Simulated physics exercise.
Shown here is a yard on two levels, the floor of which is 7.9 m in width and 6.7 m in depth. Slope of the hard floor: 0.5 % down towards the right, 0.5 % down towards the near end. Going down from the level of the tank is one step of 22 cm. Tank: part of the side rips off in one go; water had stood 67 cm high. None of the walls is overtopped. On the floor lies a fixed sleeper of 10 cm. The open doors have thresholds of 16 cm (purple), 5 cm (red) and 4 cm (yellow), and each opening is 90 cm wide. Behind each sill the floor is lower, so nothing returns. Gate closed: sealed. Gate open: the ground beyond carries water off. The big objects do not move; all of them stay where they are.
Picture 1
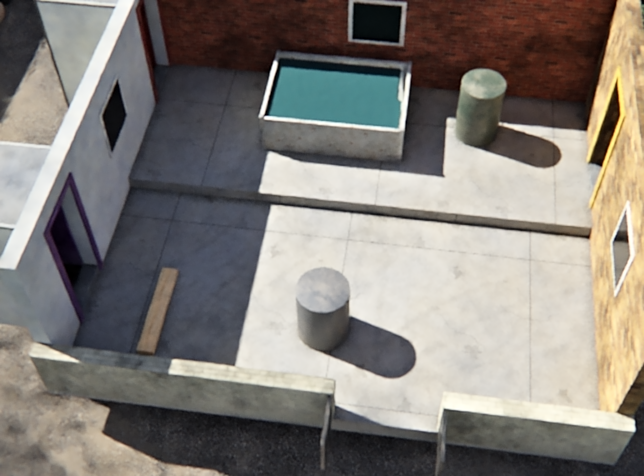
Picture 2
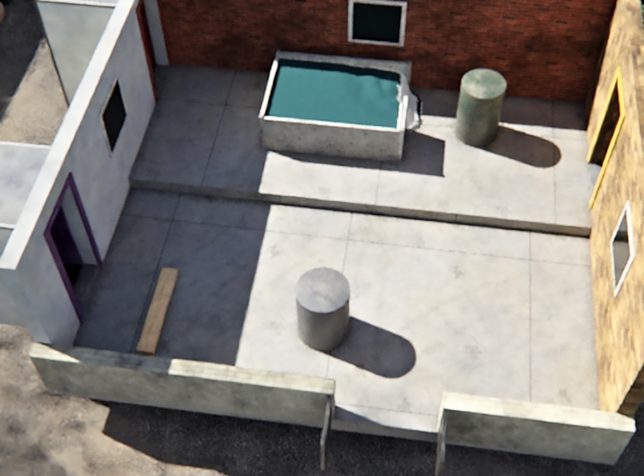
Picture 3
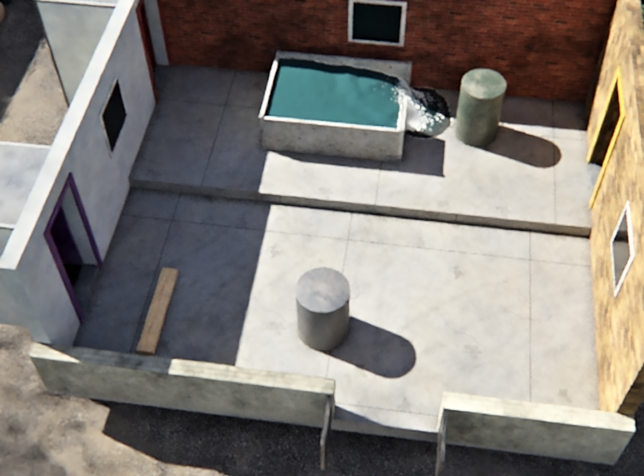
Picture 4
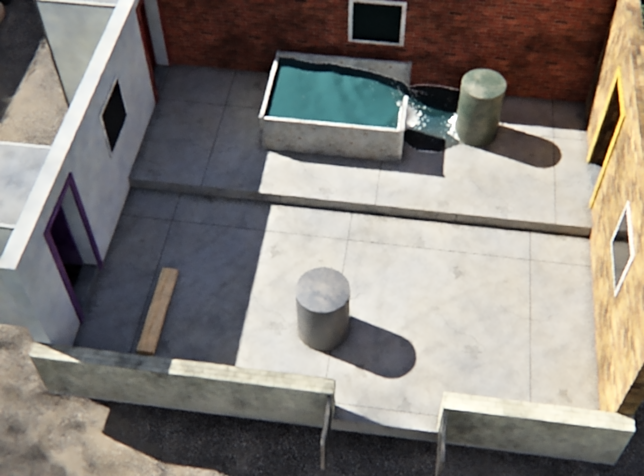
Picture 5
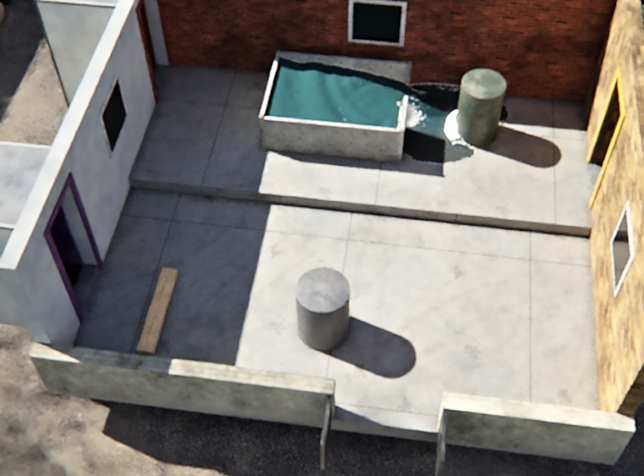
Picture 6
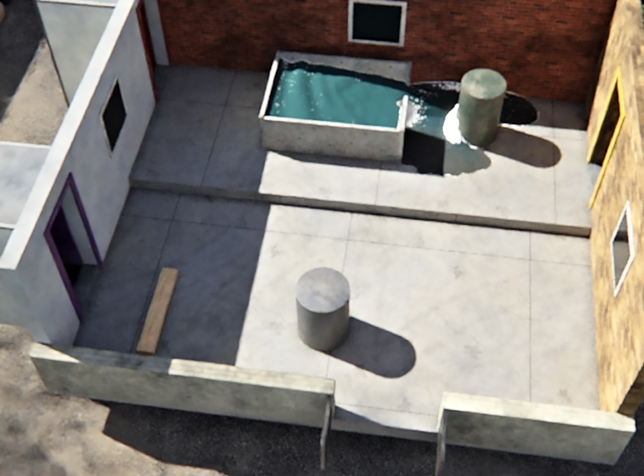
Water pours from the tank's right side and spreads around the green cylinder beside it.
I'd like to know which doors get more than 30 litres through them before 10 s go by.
In order: At the purple door the water falls short of the limit; at the red door the water falls short of the limit; at the yellow door the water tops the limit.
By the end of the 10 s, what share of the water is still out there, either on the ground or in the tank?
About 86 percent of the water remains.
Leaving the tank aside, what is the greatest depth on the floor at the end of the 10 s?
Some 11 cm deep.
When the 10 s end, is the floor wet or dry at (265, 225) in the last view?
Not yet touched.
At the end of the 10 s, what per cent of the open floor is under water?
Around 65 per cent wet.
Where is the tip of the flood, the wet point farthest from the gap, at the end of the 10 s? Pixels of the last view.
(65, 369).
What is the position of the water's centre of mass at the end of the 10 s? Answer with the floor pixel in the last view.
Near (411, 240).
A moment later water covers 10 % of the floor and is deepest (42 cm) near (449, 123); purple door not reached, red door not reached, yellow door not reached.
Soon after water covers 25 % of the floor and is deepest (40 cm) near (578, 114); purple door not reached, red door not reached, yellow door 10 cm at the sill, 0 L in.
Next water covers 40 % of the floor and is deepest (28 cm) near (579, 128); purple door not reached, red door not reached, yellow door 11 cm at the sill, 32 L in.
Later on water covers 50 % of the floor and is deepest (20 cm) near (579, 121); purple door not reached, red door 1 cm at the sill, 0 L in, yellow door 9 cm at the sill, 76 L in.
At the end water covers 65 % of the floor and is deepest (11 cm) near (565, 433); purple door not reached, red door 2 cm at the sill, 0 L in, yellow door 6 cm at the sill, 105 L in.
